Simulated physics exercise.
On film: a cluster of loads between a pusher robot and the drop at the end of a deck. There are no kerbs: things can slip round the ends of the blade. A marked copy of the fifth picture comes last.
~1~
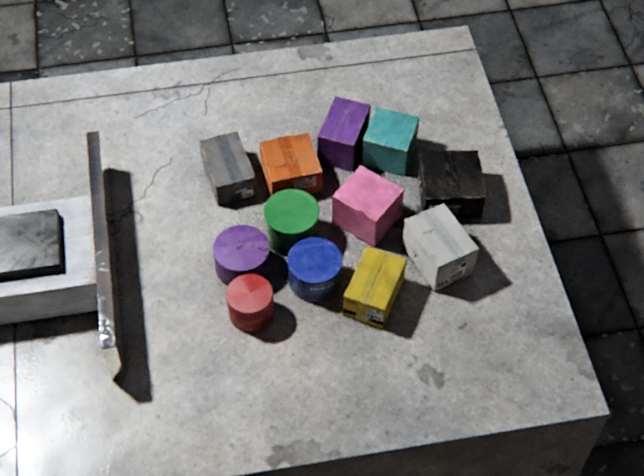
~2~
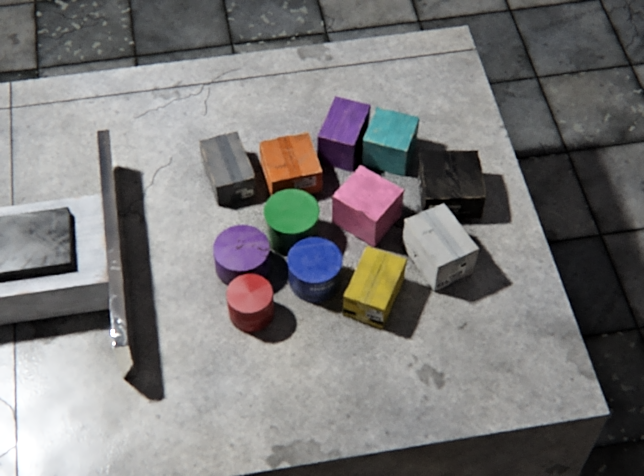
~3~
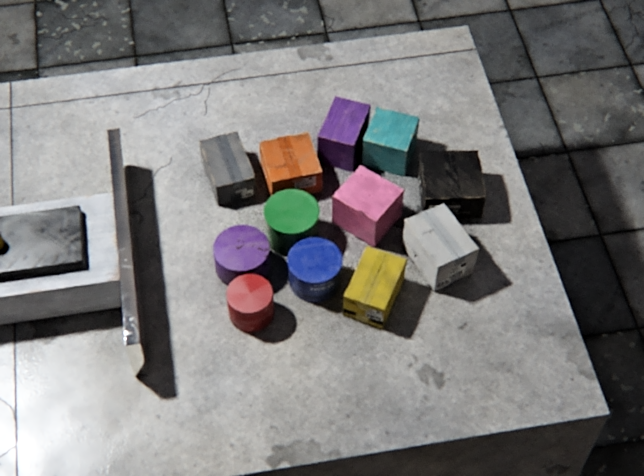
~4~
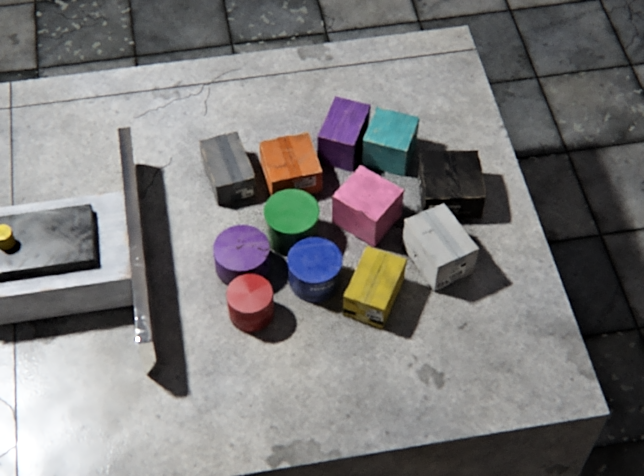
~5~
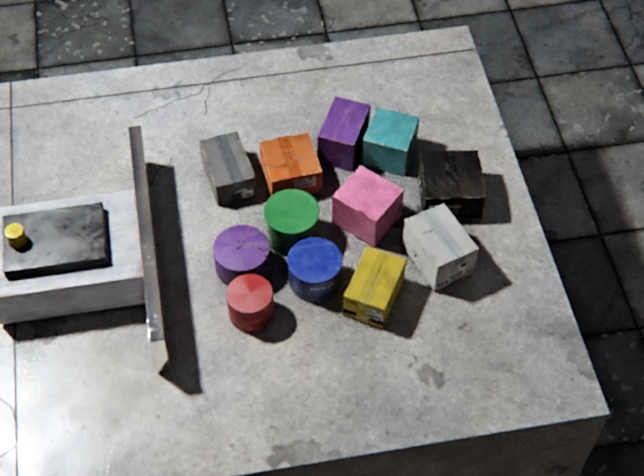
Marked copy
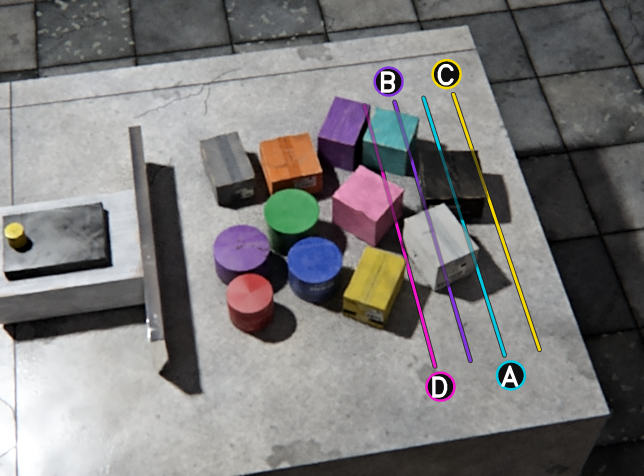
A pale machine with a long upright blade on its front slid slowly rightward across a grey slab, closing some of the gap to a cluster of colourful boxes and round tubs, which stayed still.
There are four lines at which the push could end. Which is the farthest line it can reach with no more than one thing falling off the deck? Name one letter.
The farthest such stop is D.
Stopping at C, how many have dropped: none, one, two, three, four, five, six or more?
By then, six or more.
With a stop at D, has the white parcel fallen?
By then, no.
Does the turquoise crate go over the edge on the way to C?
Yes.
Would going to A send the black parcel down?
By then, yes.
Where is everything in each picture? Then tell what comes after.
In the first frame, orange parcel (291, 166); black parcel (451, 185); turquoise crate (390, 141).
In the second frame, robot (28, 242); yellow parcel (374, 287).
In the third frame, robot (40, 240); green pail (292, 224).
In the fourth frame, robot (51, 239); white parcel (440, 247).
In the fifth frame, robot (63, 237); purple canister (242, 257); purple crate (344, 134); blue pail (315, 270).
On the marked copy, A at (461, 216); B at (429, 220); C at (493, 211); D at (397, 225).
Following D. Soon after the start, robot (156, 224); purple crate (348, 133); red canister (280, 299).
Later, robot (246, 212); turquoise crate (463, 129); black parcel (465, 186).
In the end, robot (315, 202); turquoise crate over the edge; black parcel (521, 179); one fallen.
As for the rest, A drops five; B drops three; C drops seven.
